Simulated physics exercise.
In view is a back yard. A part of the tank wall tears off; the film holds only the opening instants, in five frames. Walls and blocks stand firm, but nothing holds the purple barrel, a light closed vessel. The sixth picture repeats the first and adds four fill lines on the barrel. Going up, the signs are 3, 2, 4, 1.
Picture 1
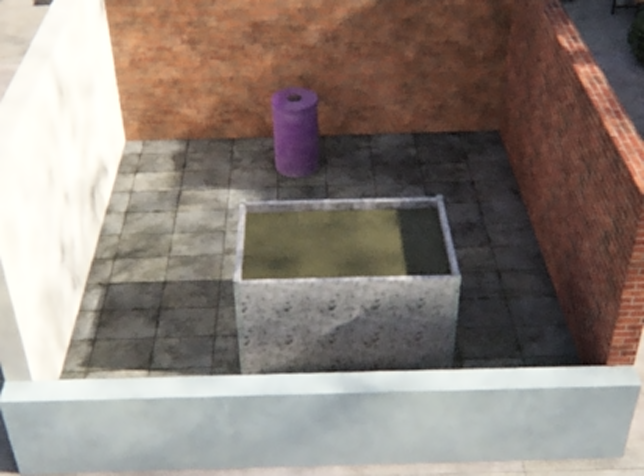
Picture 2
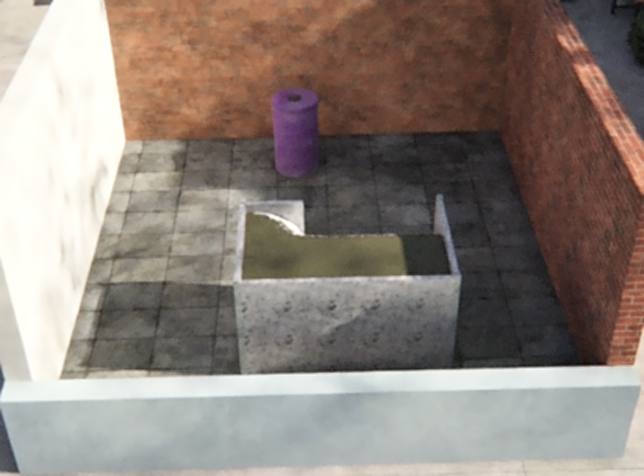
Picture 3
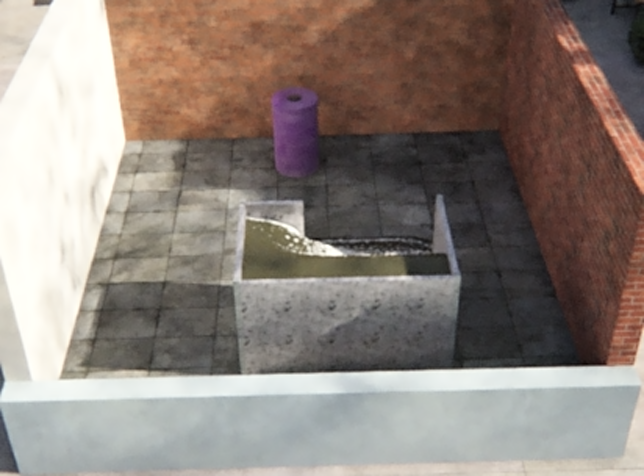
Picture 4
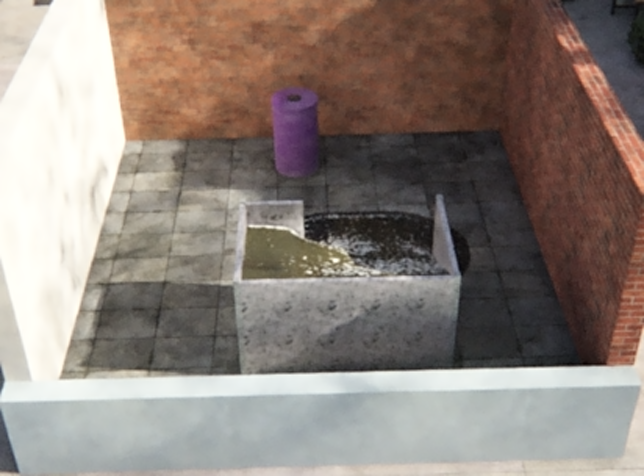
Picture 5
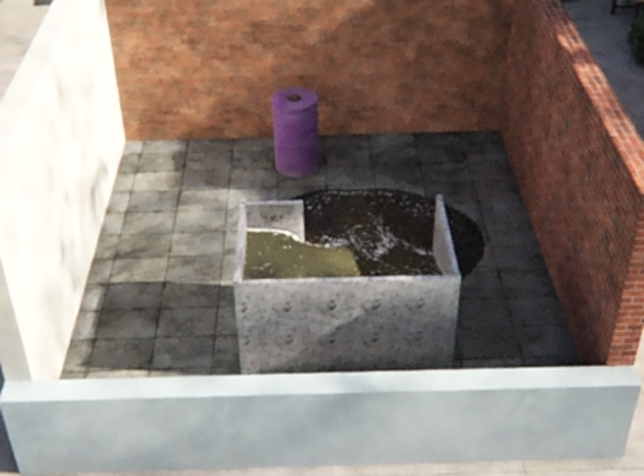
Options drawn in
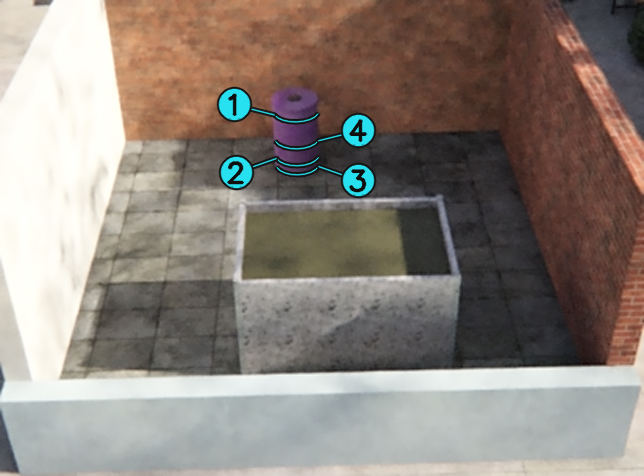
Murky water pouring out through a gap in the back of a concrete tank and spreading across a walled yard's paving.
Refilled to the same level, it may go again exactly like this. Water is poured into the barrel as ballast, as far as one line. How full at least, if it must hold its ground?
It is 1.
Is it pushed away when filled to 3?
Yes.
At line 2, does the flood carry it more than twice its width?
Yes.
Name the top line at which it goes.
4.
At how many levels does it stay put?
One of the four.
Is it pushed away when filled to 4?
Yes.
On the marked copy, 1 at (296, 121); 2 at (297, 165); 3 at (297, 174); 4 at (297, 148); from the bottom up 3, 2, 4, 1.
With 1, it does not move.
With 2, it is pushed about 5 times its own width away.
With 3, it is pushed about 8 times its own width away.
With 4, it is pushed about its own width away.
